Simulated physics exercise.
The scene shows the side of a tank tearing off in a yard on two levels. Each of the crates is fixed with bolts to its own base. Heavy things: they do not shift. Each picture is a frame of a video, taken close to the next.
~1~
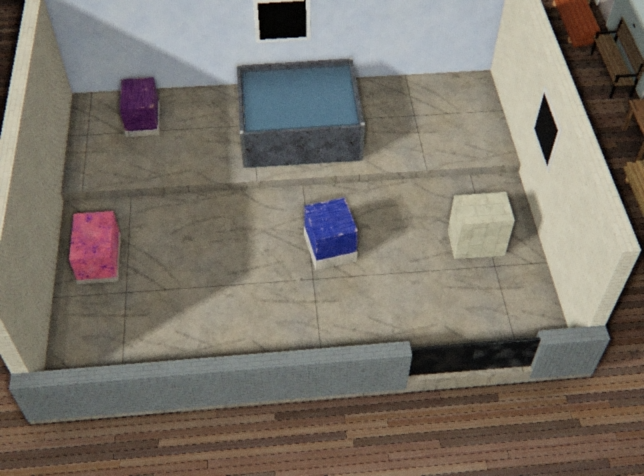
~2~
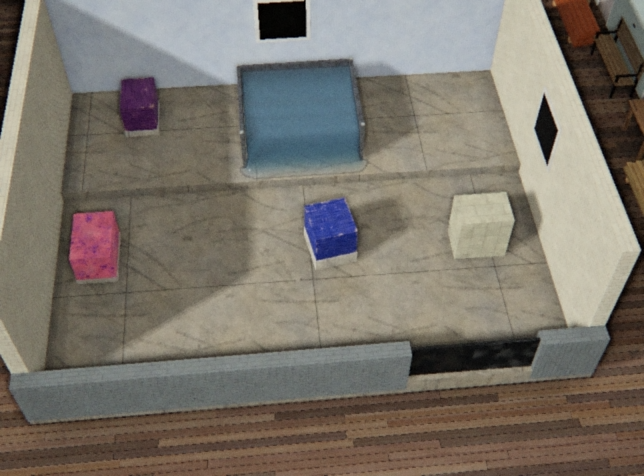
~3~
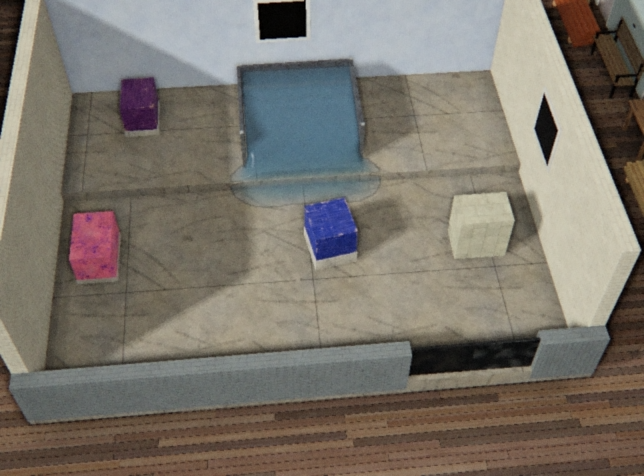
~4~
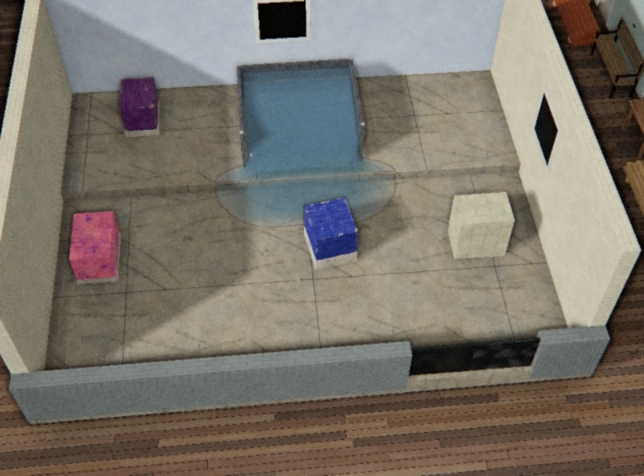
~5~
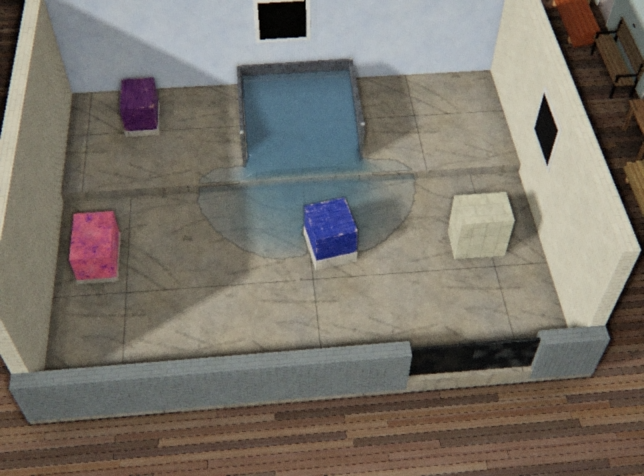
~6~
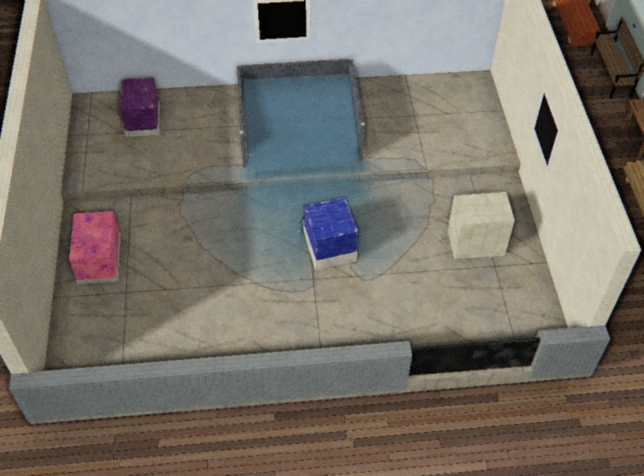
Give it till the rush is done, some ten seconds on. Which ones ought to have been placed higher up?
Outcome: The blue crate will be within the water's reach; the pink crate will be within the water's reach; the purple crate will be out of the water's reach.
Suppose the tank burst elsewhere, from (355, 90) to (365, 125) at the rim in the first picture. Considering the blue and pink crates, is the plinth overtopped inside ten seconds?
The blue crate is not reached, the pink crate is not reached.
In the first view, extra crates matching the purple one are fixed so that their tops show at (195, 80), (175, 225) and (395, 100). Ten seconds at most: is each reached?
Crate one avoids the flood; crate two is touched by the flood; crate three avoids the flood.
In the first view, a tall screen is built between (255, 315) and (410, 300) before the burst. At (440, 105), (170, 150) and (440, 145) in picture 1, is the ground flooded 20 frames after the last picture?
Outcome by spot, in order - unwatered, unwatered, unwatered.
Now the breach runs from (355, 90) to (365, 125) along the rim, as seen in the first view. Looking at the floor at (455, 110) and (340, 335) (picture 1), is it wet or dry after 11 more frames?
Submerged, waterless.
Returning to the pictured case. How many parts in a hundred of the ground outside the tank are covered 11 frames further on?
Roughly 50 percent.
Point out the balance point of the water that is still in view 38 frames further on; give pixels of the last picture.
My reading is close to (319, 264).
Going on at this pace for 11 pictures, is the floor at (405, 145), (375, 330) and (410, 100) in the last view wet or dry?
Result by point, in sequence: Unwetted, then waterlogged, then unwetted.
A moment on, water covers 35 % of the floor; the blue crate water round its plinth, the pink crate not reached, the purple crate not reached.
Next, water covers 50 % of the floor; the blue crate water round its plinth, the pink crate water round its plinth, the purple crate not reached.
Then, water covers 60 % of the floor; the blue crate water round its plinth, the pink crate water round its plinth, the purple crate not reached.
Later, water covers 65 % of the floor; the blue crate water round its plinth, the pink crate water round its plinth, the purple crate not reached.
In the end, water covers 65 % of the floor; the blue crate was topped, the pink crate was topped, the purple crate stayed above the water.
